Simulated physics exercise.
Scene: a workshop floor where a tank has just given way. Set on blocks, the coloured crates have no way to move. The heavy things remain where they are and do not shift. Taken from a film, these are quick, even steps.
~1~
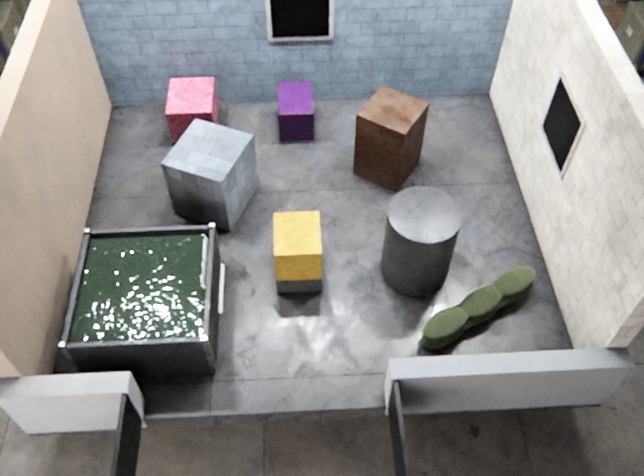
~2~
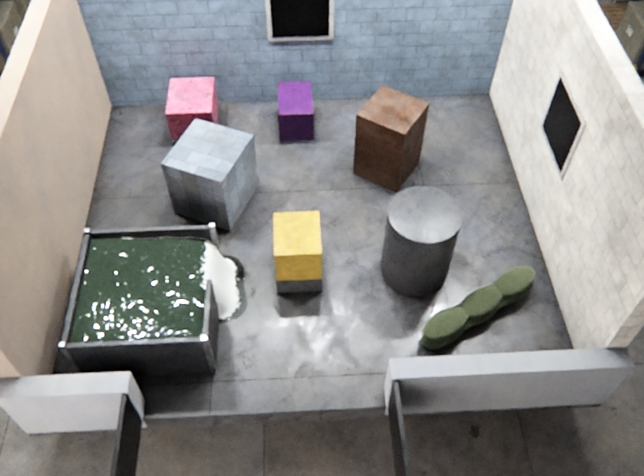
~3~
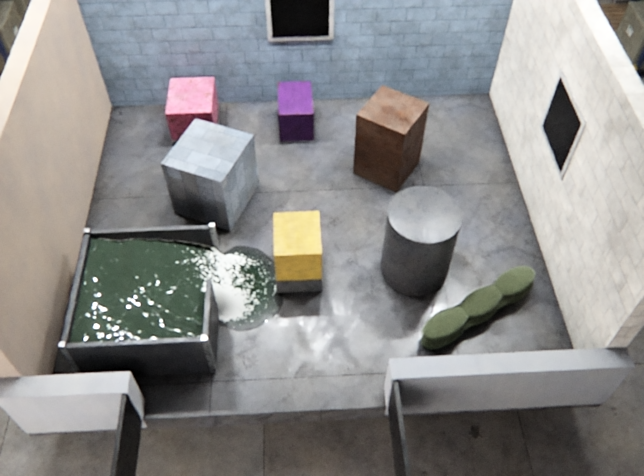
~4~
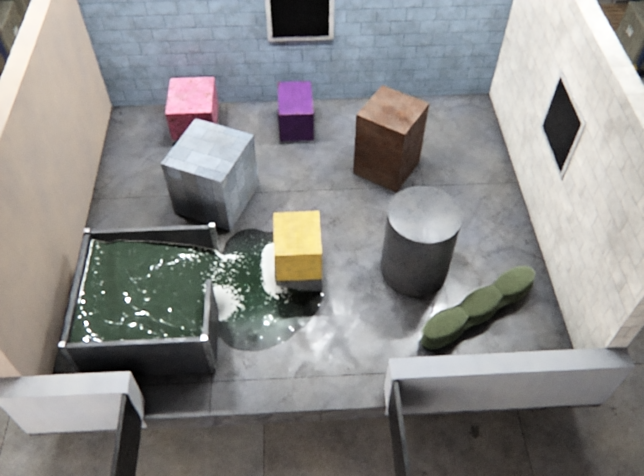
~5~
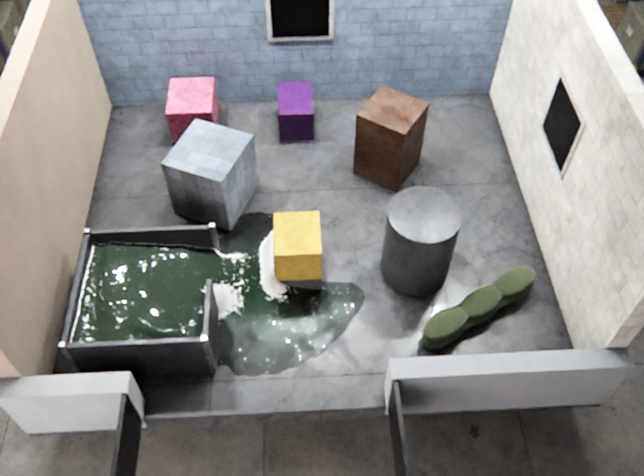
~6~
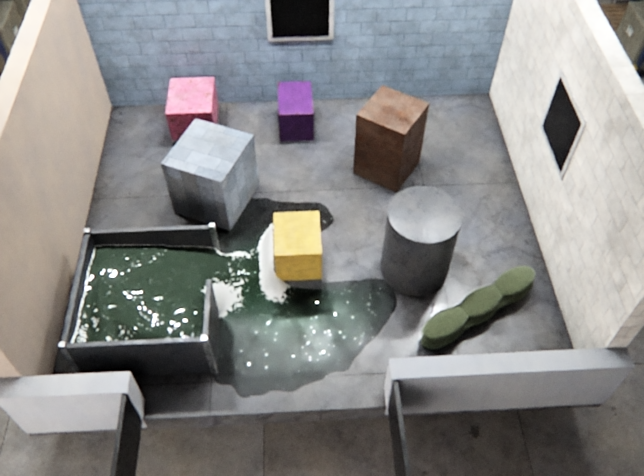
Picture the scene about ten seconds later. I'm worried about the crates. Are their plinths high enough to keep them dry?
One by one: The pink crate will be left dry. The purple crate will be left wet. The yellow crate will be left wet.
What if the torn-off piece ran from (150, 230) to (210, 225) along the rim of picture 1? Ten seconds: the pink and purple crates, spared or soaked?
First, the pink crate is flooded; second, the purple crate is flooded.
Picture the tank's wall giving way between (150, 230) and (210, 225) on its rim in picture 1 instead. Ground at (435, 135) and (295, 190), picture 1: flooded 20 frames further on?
Untouched, then inundated.
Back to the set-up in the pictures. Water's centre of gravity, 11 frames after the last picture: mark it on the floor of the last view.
(245, 279).
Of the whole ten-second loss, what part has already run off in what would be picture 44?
Roughly 75 percent.
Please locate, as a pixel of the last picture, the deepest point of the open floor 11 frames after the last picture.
At about (264, 279).
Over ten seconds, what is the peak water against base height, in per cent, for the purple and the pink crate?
Peak levels: Approx. 620 % then 60 %.
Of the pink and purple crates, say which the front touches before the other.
My answer: The crate marked purple.
A moment on, water covers 25 % of the floor; the pink crate not reached, the purple crate water round its plinth, the yellow crate water round its plinth.
Next, water covers 40 % of the floor; the pink crate not reached, the purple crate water round its plinth, the yellow crate water round its plinth.
Then, water covers 60 % of the floor; the pink crate water round its plinth, the purple crate water round its plinth, the yellow crate water round its plinth.
Later, water covers 75 % of the floor; the pink crate water round its plinth, the purple crate water round its plinth, the yellow crate water round its plinth.
In the end, water covers 90 % of the floor; the pink crate stayed above the water, the purple crate was topped, the yellow crate was topped.
